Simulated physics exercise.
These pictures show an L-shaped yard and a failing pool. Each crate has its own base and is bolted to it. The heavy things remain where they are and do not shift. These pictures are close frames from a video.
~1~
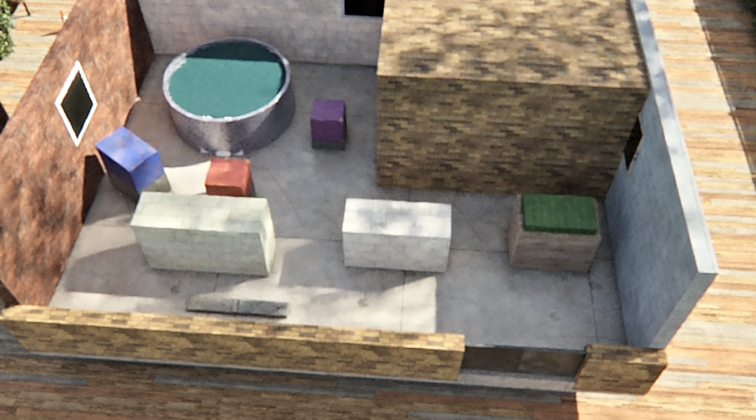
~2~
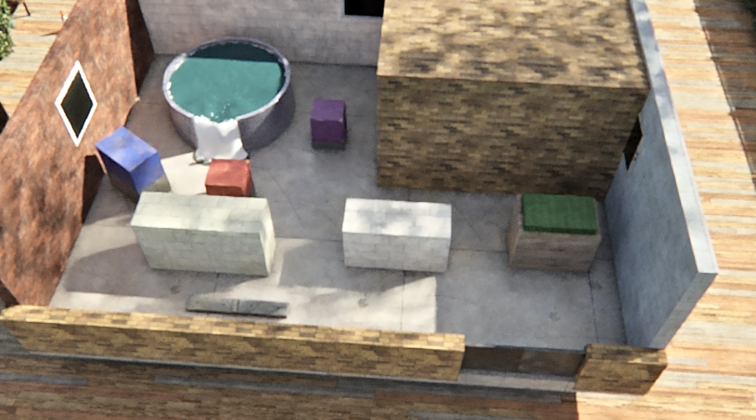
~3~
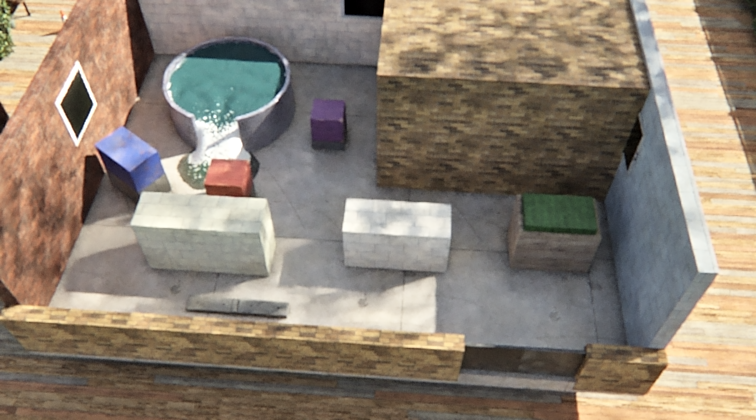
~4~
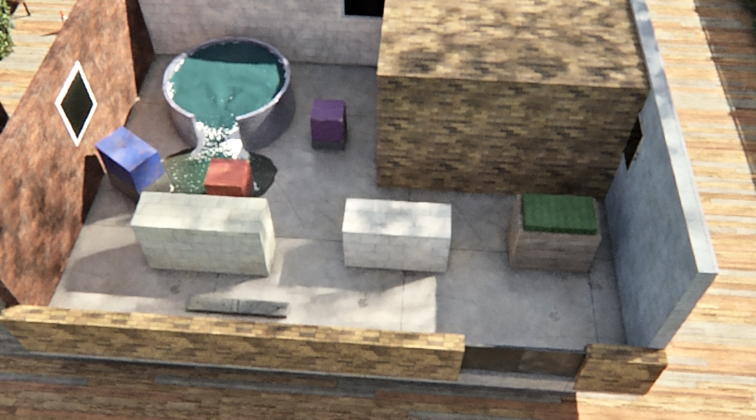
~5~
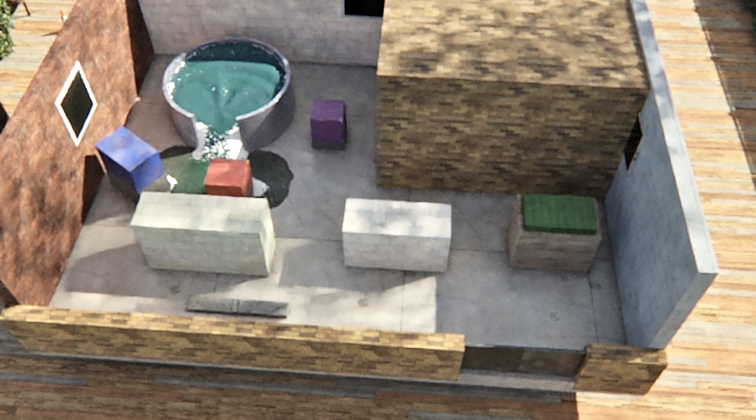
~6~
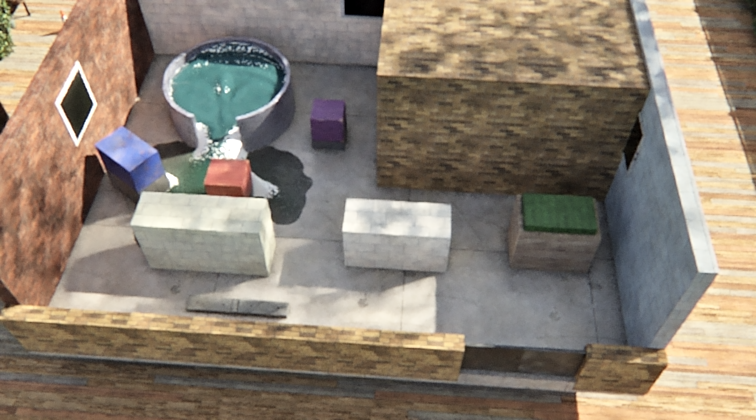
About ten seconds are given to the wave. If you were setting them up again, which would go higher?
Outcome: The purple crate is spared, the blue crate is spared, the red crate is hit.
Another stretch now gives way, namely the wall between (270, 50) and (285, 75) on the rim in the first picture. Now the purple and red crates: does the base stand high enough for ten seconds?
First the purple crate: It gets reached; then the red crate: It is never reached.
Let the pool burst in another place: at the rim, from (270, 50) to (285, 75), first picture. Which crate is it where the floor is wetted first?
My pick is the crate marked purple.
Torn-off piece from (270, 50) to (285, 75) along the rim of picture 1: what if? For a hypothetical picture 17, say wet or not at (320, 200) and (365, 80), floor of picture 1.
First spot inundated, second spot inundated.
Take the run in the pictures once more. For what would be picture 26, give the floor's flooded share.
Some 70 per cent.
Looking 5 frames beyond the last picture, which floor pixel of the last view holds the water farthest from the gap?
Farthest reach: (64, 329).
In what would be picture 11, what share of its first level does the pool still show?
It comes to some 72 percent.
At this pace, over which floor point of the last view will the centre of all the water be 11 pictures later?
I'd say near (228, 149).
A moment on, water covers 25 % of the floor; the purple crate water round its plinth, the blue crate water round its plinth, the red crate water round its plinth.
Next, water covers 45 % of the floor; the purple crate water round its plinth, the blue crate water round its plinth, the red crate water round its plinth.
Then, water covers 70 % of the floor; the purple crate water round its plinth, the blue crate water round its plinth, the red crate water round its plinth.
Later, water covers 95 % of the floor; the purple crate water round its plinth, the blue crate water round its plinth, the red crate water round its plinth.
In the end, water covers 100 % of the floor; the purple crate stayed above the water, the blue crate stayed above the water, the red crate was topped.
